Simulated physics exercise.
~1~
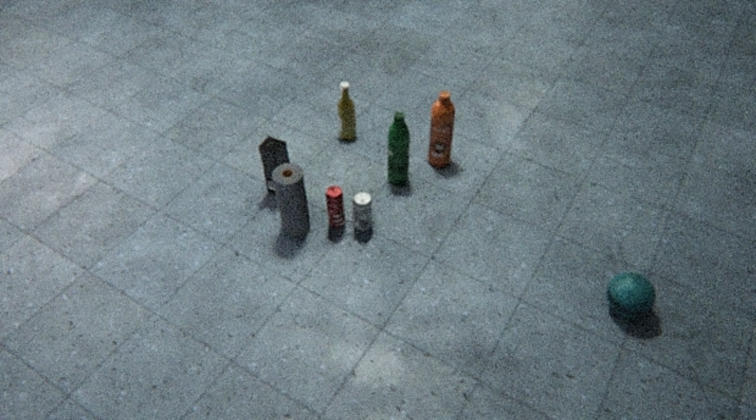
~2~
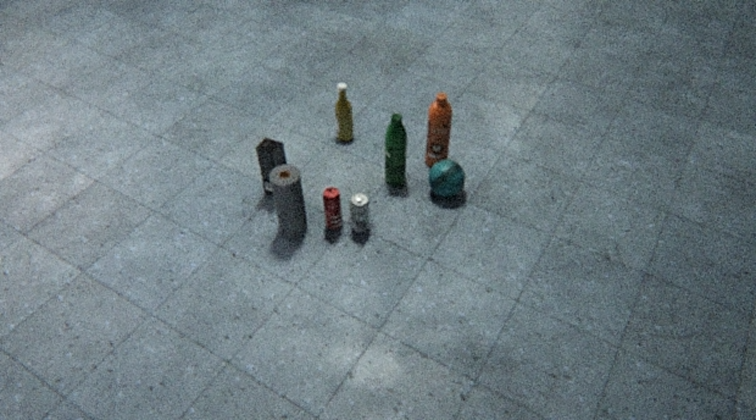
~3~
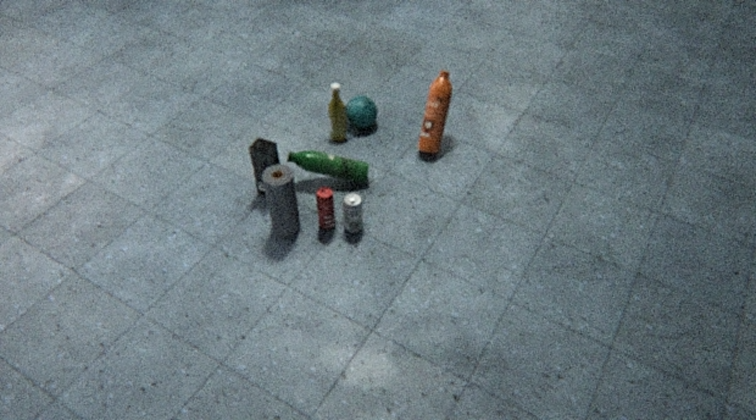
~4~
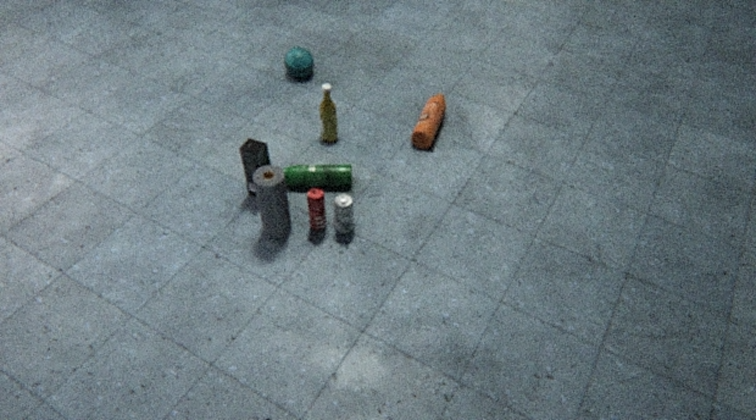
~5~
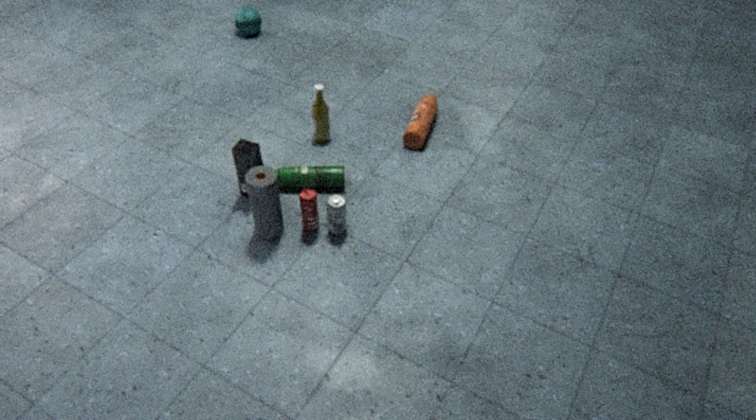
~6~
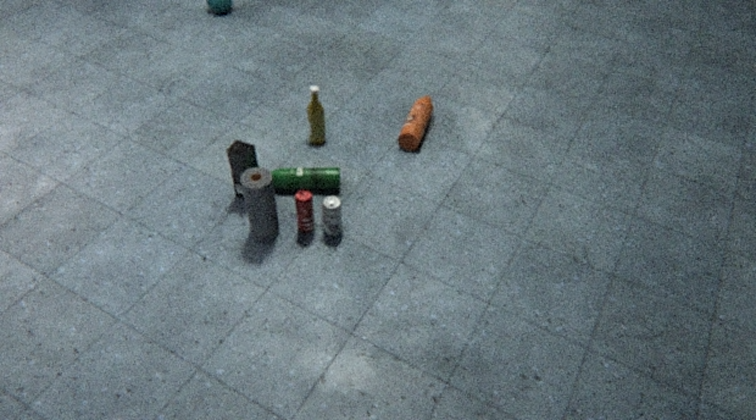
To begin with, a turquoise ball is at the right of a grey tiled floor, away from a loose group of upright bottles, two small cans, a black carton and a grey roll. The ball travels left and up the view, reaching the green and orange bottles. The green bottle topples to the left while the orange one tilts, and the ball continues past the yellow bottle. The orange bottle then drops onto its side as the view shifts slightly right. Finally, the ball reaches the top edge, leaving the green and orange bottles lying down and everything else in the group standing.
